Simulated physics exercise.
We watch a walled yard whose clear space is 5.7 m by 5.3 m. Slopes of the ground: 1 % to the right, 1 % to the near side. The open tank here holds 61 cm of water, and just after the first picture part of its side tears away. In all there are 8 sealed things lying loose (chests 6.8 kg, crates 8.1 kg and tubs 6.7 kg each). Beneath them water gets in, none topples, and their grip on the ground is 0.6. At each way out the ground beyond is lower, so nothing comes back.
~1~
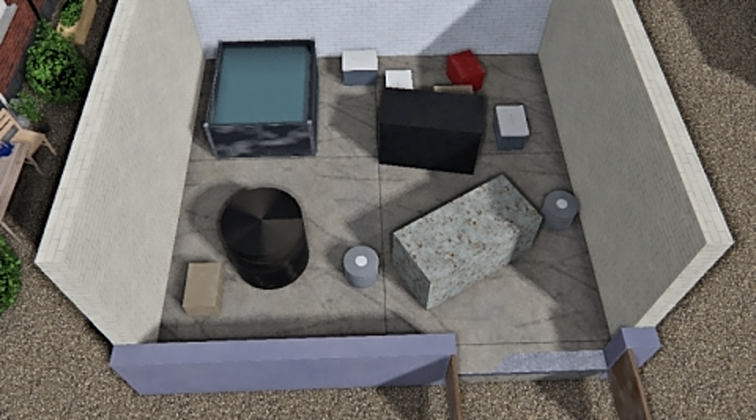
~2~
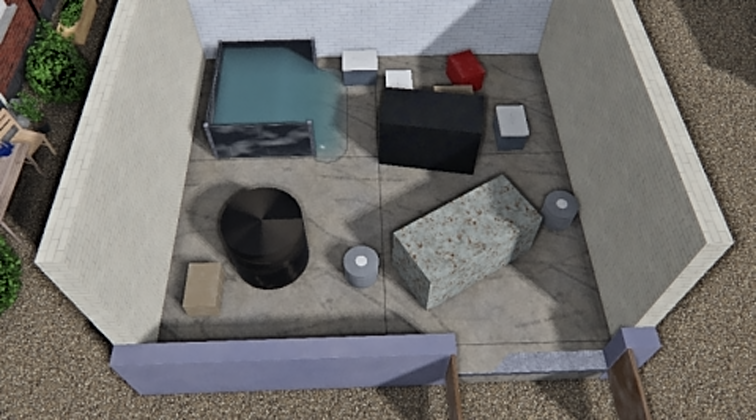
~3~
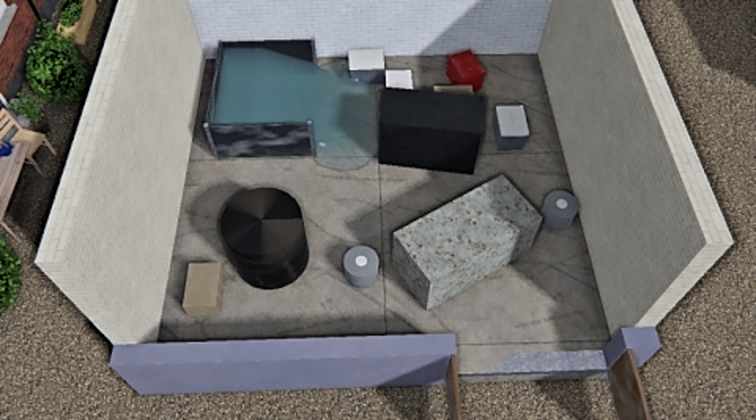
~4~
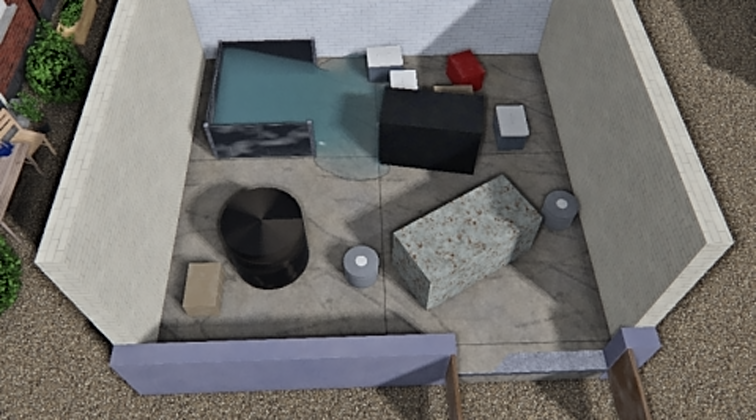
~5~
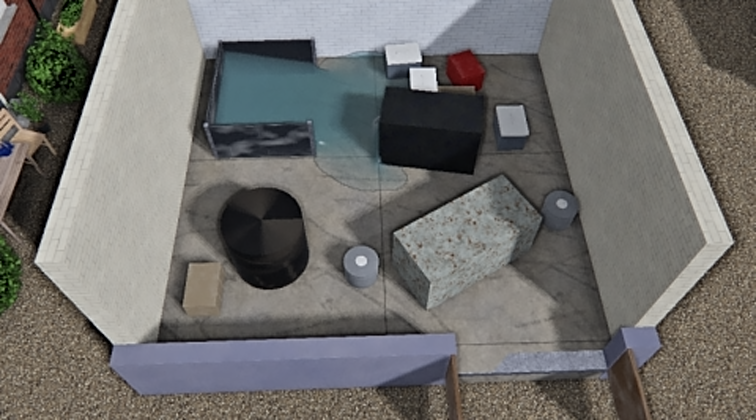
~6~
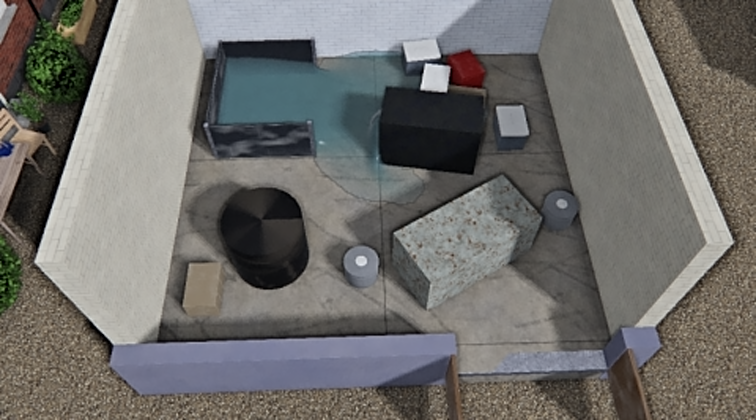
Water pours from the open tank's right side and spreads across the yard, pushing white crates right.
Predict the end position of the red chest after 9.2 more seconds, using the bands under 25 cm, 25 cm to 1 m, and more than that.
The red chest ends more than 1 m from its starting spot.
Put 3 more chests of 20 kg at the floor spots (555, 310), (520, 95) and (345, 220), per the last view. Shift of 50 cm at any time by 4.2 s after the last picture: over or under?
Order as asked - farther, farther, not as far.
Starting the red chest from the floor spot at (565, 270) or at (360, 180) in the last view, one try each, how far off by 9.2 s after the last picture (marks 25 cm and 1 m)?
Respectively: It is shoved a long way; it is shoved a long way.
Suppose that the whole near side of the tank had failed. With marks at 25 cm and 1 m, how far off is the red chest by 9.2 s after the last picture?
After that, the red chest shifts somewhat.
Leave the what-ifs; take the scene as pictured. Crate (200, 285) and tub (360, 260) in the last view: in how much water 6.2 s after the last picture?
First about 3 cm, second about 4 cm.
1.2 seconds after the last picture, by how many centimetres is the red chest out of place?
I'd put it at around 100 cm.
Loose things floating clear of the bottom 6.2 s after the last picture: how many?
That would be 3 of them.
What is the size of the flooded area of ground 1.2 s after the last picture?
My estimate is roughly 15 m2.
Then, 1.2 s after the last picture the red chest is near (532, 48), 1.0 m from its start, afloat; 0 of 8 are out; 4 afloat.
Then, 3.8 s after the last picture the red chest is near (545, 167), 2.3 m from its start, afloat; 1 of 8 are out; 6 afloat.
Then, 6.2 s after the last picture the red chest has gone out; 4 of 8 are out; 3 afloat.
Then, 9.2 s after the last picture the red chest has gone out; 5 of 8 are out; 3 afloat.
